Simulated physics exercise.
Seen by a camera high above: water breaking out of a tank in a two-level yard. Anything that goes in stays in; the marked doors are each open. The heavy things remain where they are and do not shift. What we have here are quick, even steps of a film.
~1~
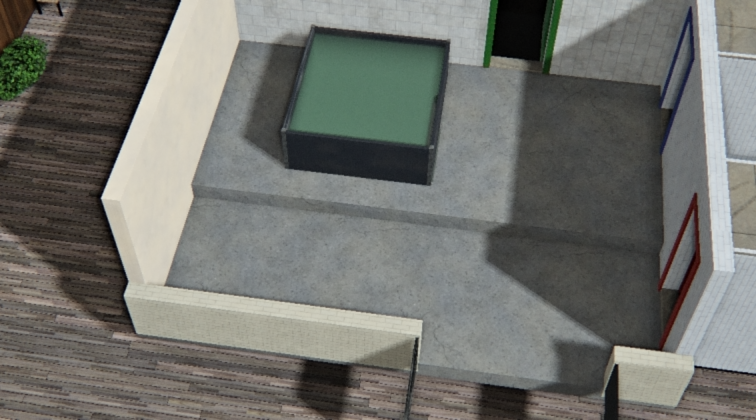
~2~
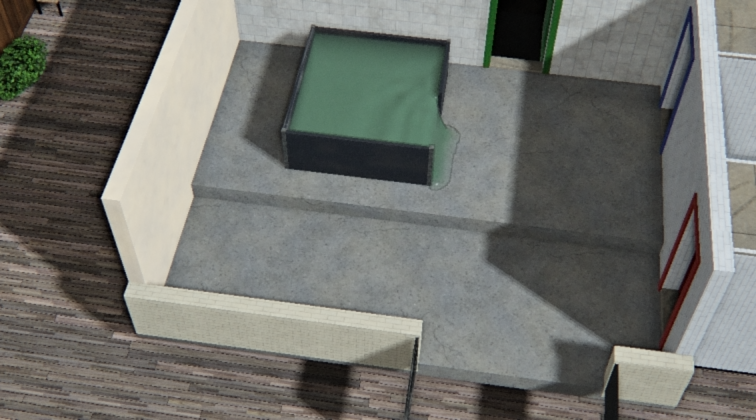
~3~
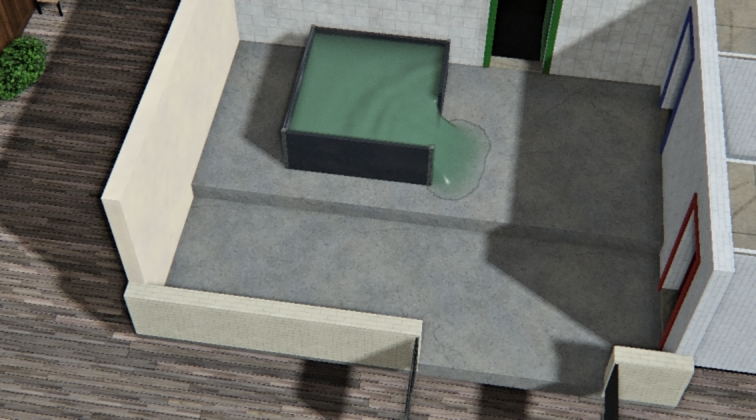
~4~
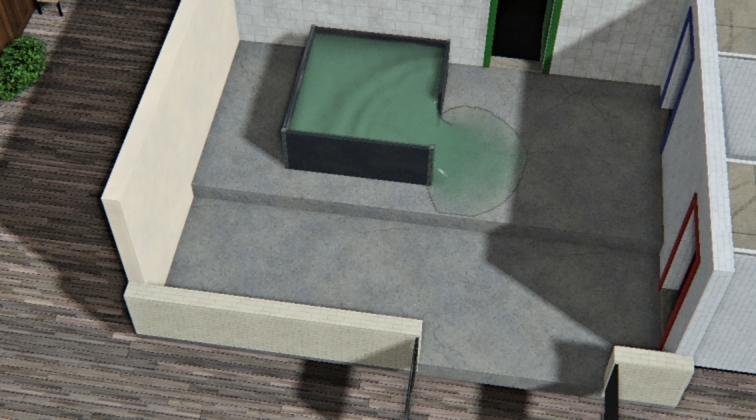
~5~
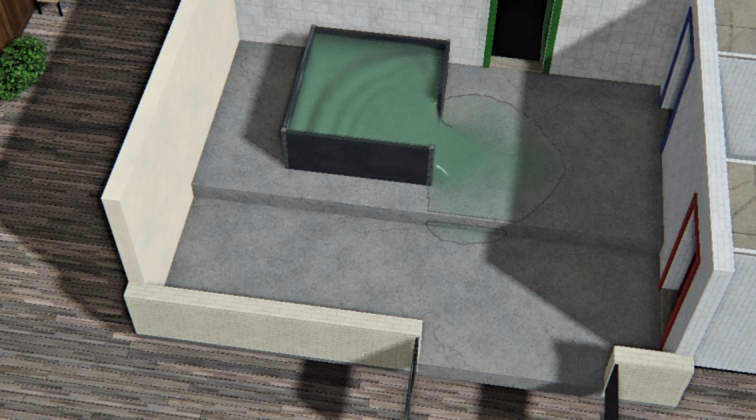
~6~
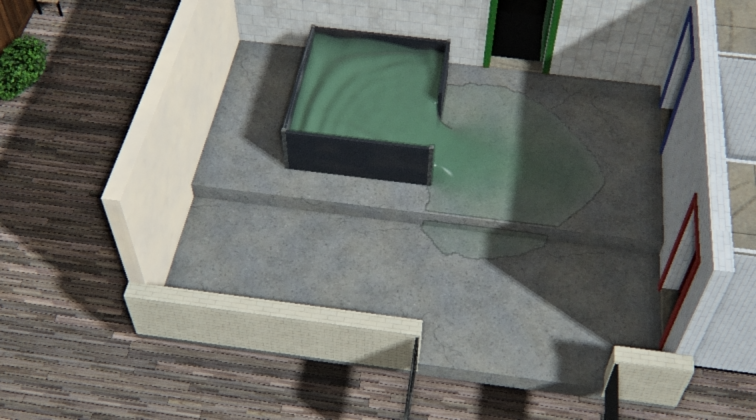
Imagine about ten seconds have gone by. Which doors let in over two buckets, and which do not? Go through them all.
Outcome: Green door: Never surpasses it. Blue door: Surpasses it. Red door: Surpasses it.
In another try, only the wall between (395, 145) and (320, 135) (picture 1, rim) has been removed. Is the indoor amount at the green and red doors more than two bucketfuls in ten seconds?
Briefly, green remains short and red overshoots.
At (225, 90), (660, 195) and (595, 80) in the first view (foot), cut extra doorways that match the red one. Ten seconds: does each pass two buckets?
Going door by door: The first remains below the limit, the second runs past the limit, the third remains below the limit.
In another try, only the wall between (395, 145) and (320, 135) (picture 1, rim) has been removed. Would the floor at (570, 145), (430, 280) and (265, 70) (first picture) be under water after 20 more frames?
The first spot is spared, the second swamped, the third spared.
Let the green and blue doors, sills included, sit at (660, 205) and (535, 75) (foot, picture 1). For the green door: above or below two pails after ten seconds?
Well, the green one spills past the mark, I reckon.
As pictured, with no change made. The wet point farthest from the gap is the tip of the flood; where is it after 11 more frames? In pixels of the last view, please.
I'd say around (656, 380).
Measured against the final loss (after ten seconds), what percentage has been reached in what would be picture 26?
Close to 25 %.
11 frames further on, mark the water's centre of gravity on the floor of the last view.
It is around (444, 150).
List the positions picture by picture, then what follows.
The first frame shows the water tank at (369, 88) is whole and still.
In the second frame, the front is at (432, 187), out from the gap at (432, 145).
In the third frame, the front is at (478, 132), out from the gap at (432, 146).
In the fourth frame, water pours out at (432, 147) and has run to (521, 148).
In the fifth frame, water pours out at (432, 146) and has run to (558, 164).
In the sixth frame, the front is at (595, 186), out from the gap at (432, 146).
A moment on, water covers 40 % of the floor; the green door wet at the sill, nothing in, the blue door under two buckets in, the red door not reached.
Next, water covers 50 % of the floor; the green door wet at the sill, nothing in, the blue door over two buckets in, the red door under two buckets in.
Then, water covers 45 % of the floor; the green door wet at the sill, nothing in, the blue door far over two buckets in, the red door over two buckets in.
Later, water covers 60 % of the floor; the green door under two buckets in, the blue door far over two buckets in, the red door far over two buckets in.
In the end, water covers 85 % of the floor; the green door under two buckets in, the blue door far over two buckets in, the red door far over two buckets in.
